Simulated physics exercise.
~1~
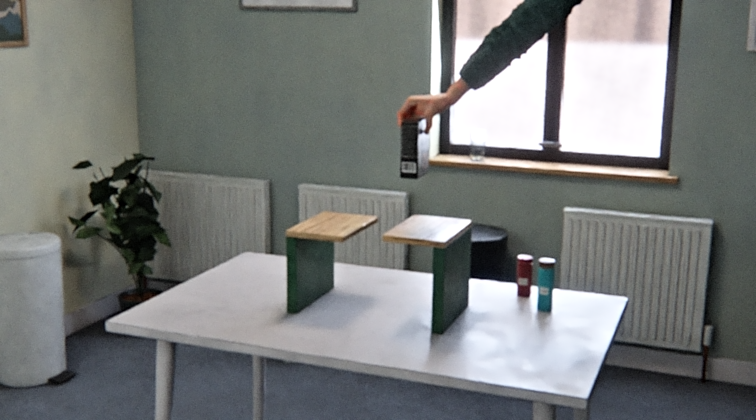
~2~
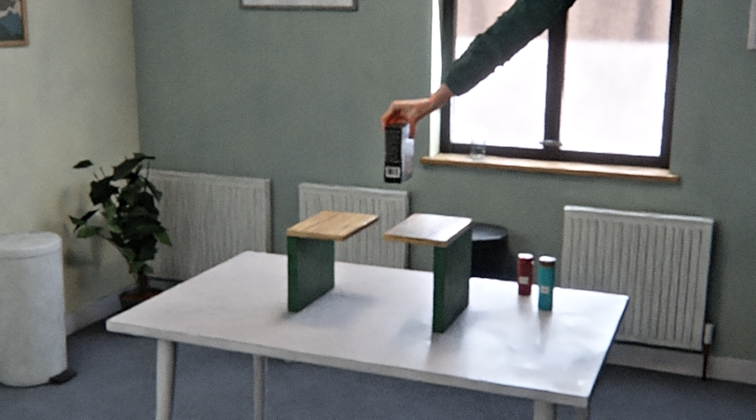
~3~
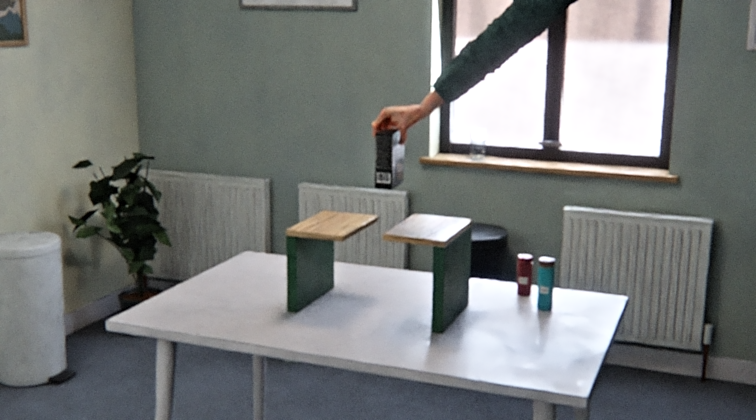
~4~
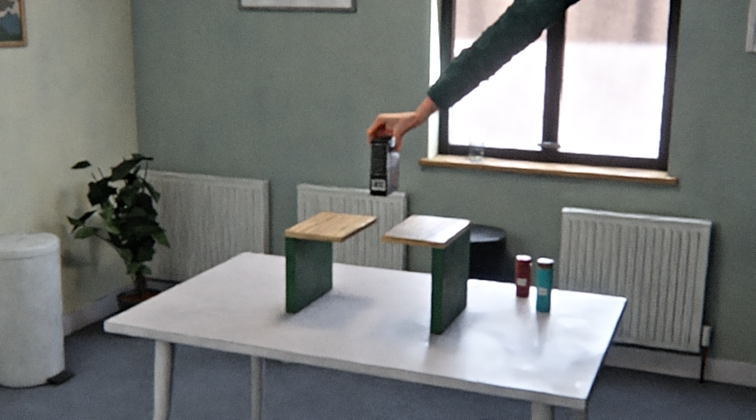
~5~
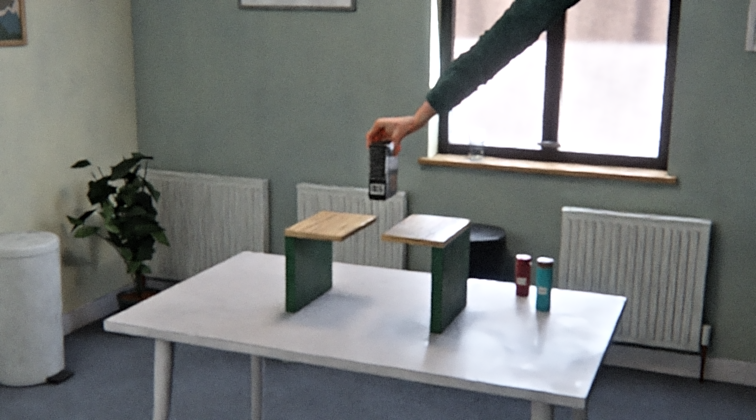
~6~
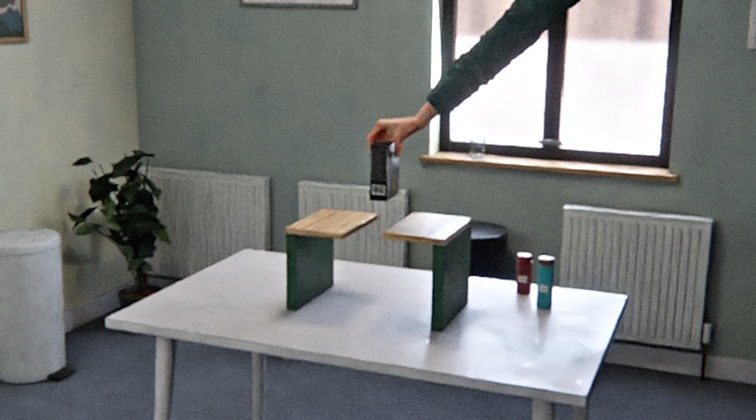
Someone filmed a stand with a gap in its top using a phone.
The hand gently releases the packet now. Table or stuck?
It ends up underneath.
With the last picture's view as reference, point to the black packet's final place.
The object finishes roughly at pixel (383, 281).
Then, 0.20 s on from there, black packet shifted a little near (384, 189).
Then, 0.30 s on from there, black packet shifted well along near (384, 245).
Then, 0.40 s on from there, black packet shifted well along near (383, 273).
Then, 0.50 s on from there, black packet shifted well along near (383, 279).
In the end, moved from the start, black packet; the other 2 unmoved. At the end, from the last picture's camera, black packet near (383, 281). The packet reaches the table.
